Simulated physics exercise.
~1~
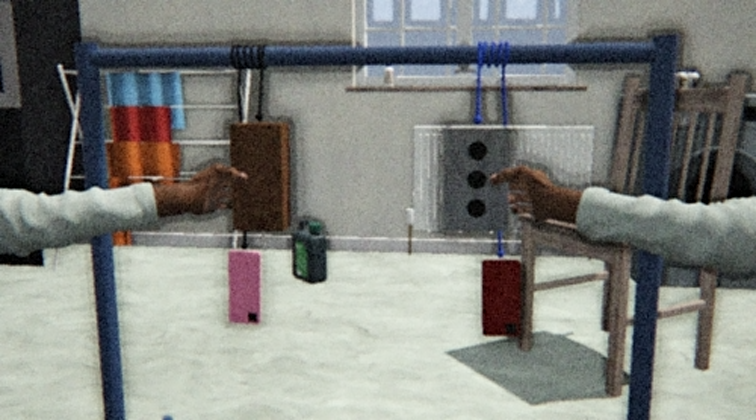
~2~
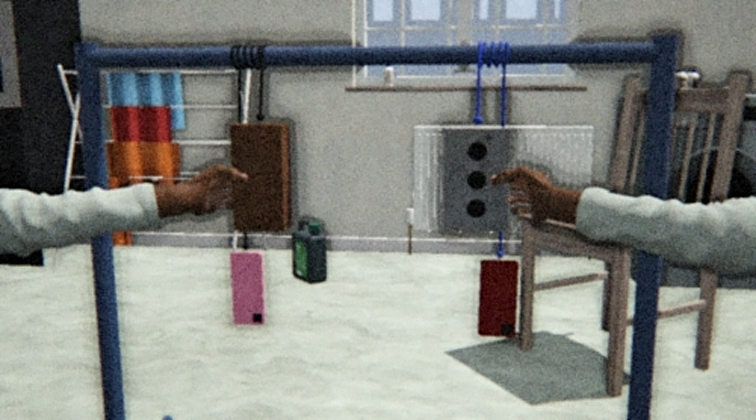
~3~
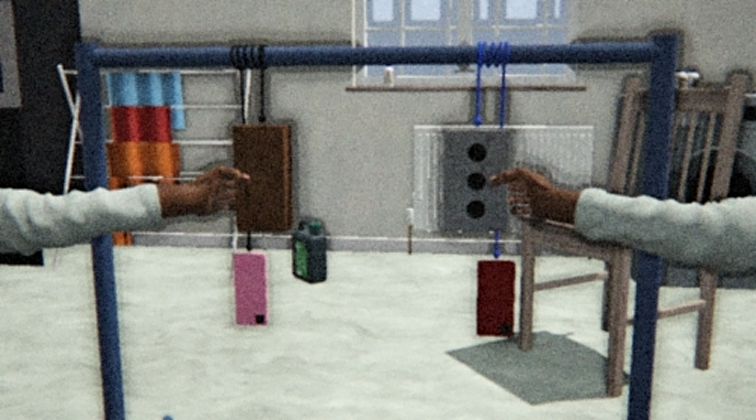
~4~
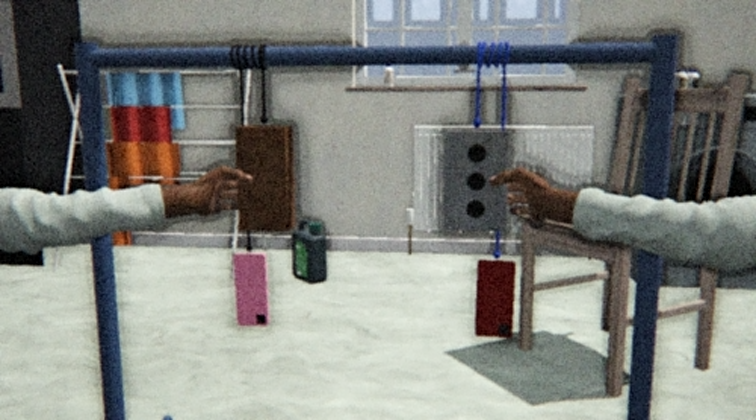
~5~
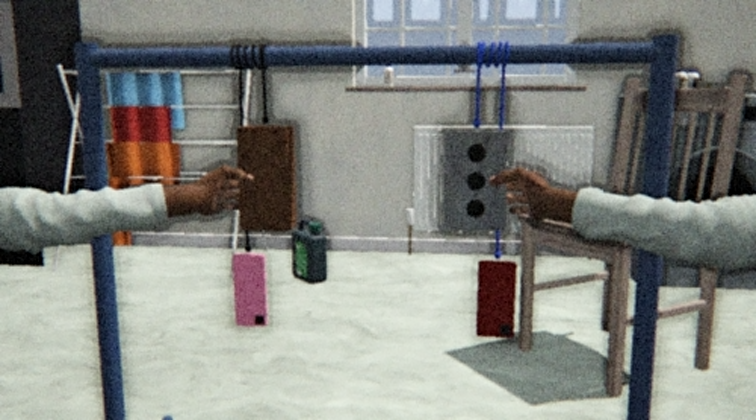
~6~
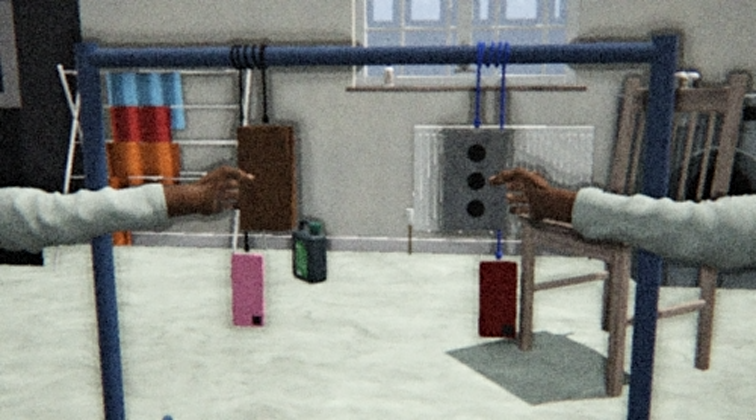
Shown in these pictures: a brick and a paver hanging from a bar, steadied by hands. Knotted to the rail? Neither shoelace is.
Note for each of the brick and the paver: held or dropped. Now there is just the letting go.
Result: The brick held; the paver held.
Then, 0.40 s after the last picture, brick hanging near (267, 170); paver hanging near (476, 167).
Then, 0.86 s after the last picture, brick hanging near (264, 171); paver hanging near (479, 173).
At rest, brick hanging near (267, 173); paver hanging near (479, 174). The brick stays hanging and the paver is held.
